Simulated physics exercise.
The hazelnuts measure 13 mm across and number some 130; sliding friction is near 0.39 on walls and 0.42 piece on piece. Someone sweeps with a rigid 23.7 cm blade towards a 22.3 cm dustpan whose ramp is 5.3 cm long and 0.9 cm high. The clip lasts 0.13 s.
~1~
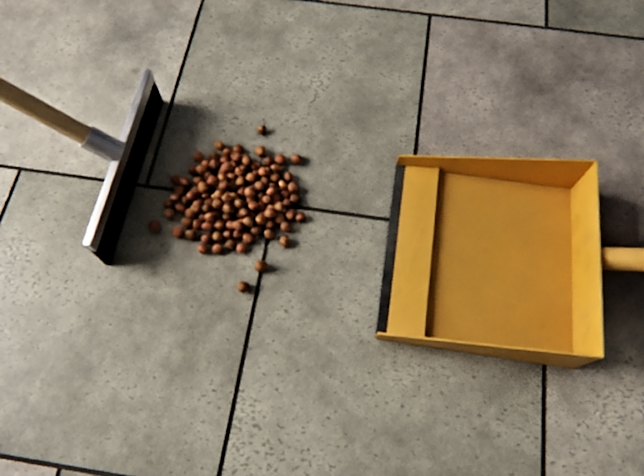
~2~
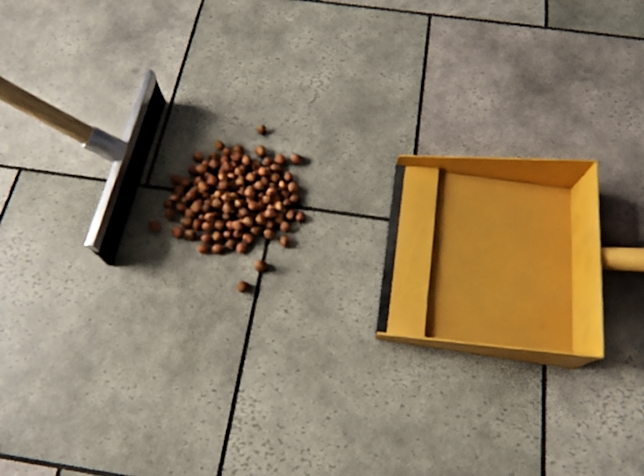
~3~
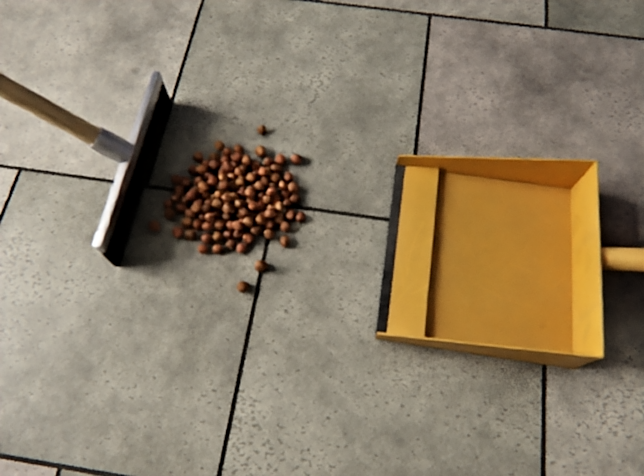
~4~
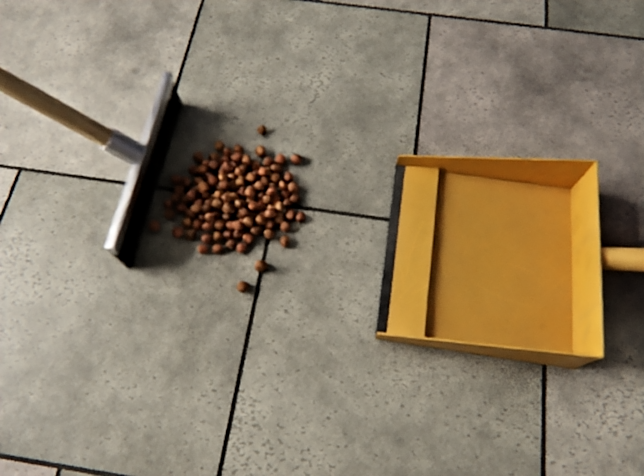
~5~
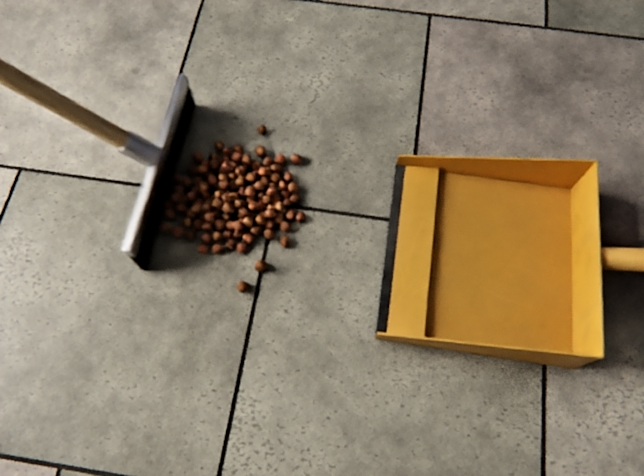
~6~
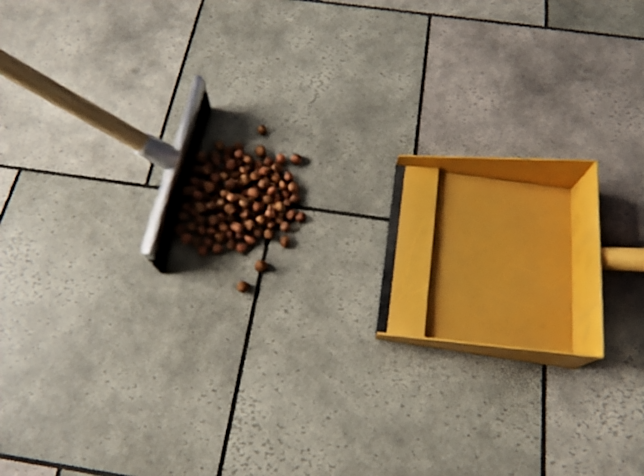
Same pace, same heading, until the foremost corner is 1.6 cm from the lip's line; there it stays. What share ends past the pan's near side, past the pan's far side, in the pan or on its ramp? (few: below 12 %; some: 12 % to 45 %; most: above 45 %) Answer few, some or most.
Near side: Few, far side: Some, pan: Most.
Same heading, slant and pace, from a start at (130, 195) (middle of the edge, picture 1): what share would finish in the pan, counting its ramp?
Some 55 per cent.
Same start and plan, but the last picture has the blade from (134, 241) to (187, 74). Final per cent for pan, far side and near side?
Pan 35, far 20, near 0.
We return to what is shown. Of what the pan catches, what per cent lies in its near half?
Some 40 per cent.
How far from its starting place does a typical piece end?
About 28 cm.
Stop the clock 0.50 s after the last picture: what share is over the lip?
Some 65 per cent.
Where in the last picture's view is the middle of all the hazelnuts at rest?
At about (453, 233).
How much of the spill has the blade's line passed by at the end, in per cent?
Roughly 0 per cent.
Then, 0.16 s after the last picture, middle of the blade 13 cm from the lip; 0 % over the lip, far side 15 %, near side 0 %.
Then, 0.27 s after the last picture, middle of the blade 5 cm from the lip; 20 % over the lip, far side 15 %, near side 5 %.
Then, 0.50 s after the last picture, middle of the blade 2 cm from the lip; 65 % over the lip, far side 15 %, near side 5 %.
In the end, near side 10 %, far side 15 %, pan 60 %, in front of the lip or behind the blade 20 %.
